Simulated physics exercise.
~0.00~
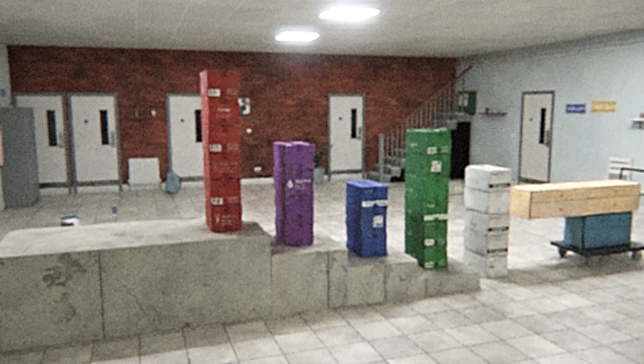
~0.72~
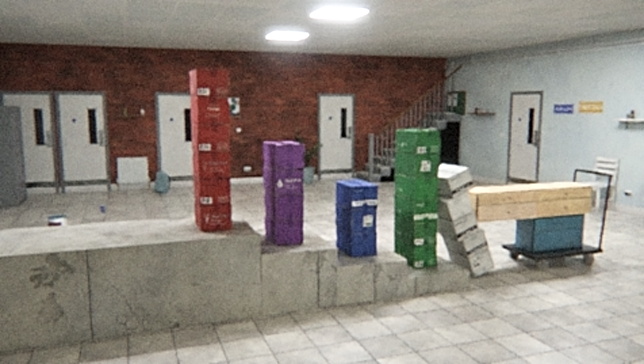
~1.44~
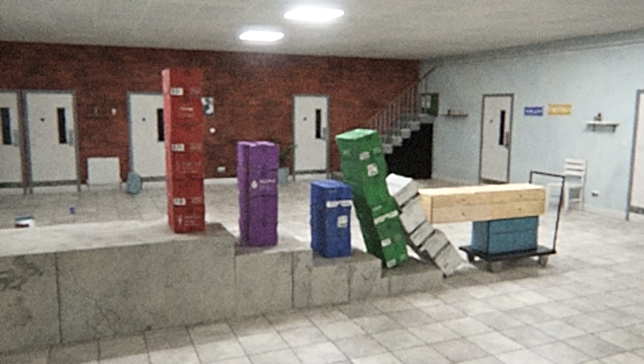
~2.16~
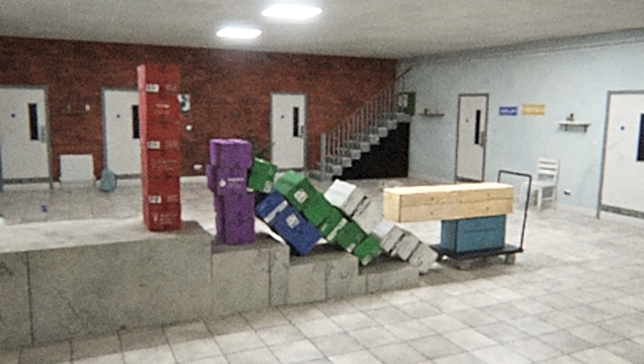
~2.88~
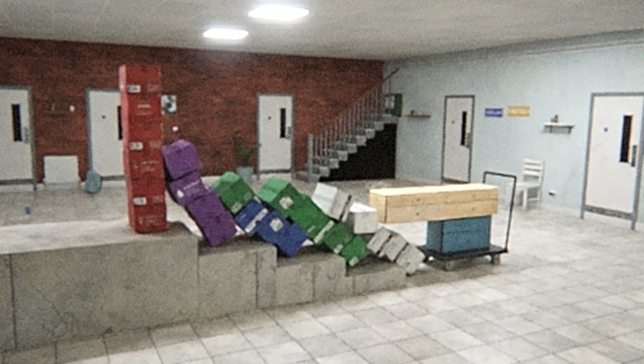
A trolley carrying a blue block and a long wooden case rolls left towards loose carton columns on concrete steps, in a tiled hall with a brick back wall, seen from the side as the view pans slightly right. From right to left stand white, green, blue, purple and red columns, each on a higher level. The jutting case knocks into the white column, which leans into the green one. The green column tips left and breaks over the blue cartons, pushing them over too. At the end, white, green and blue cartons lie slumped down the steps, the purple column leans left against the red, and the red still stands.
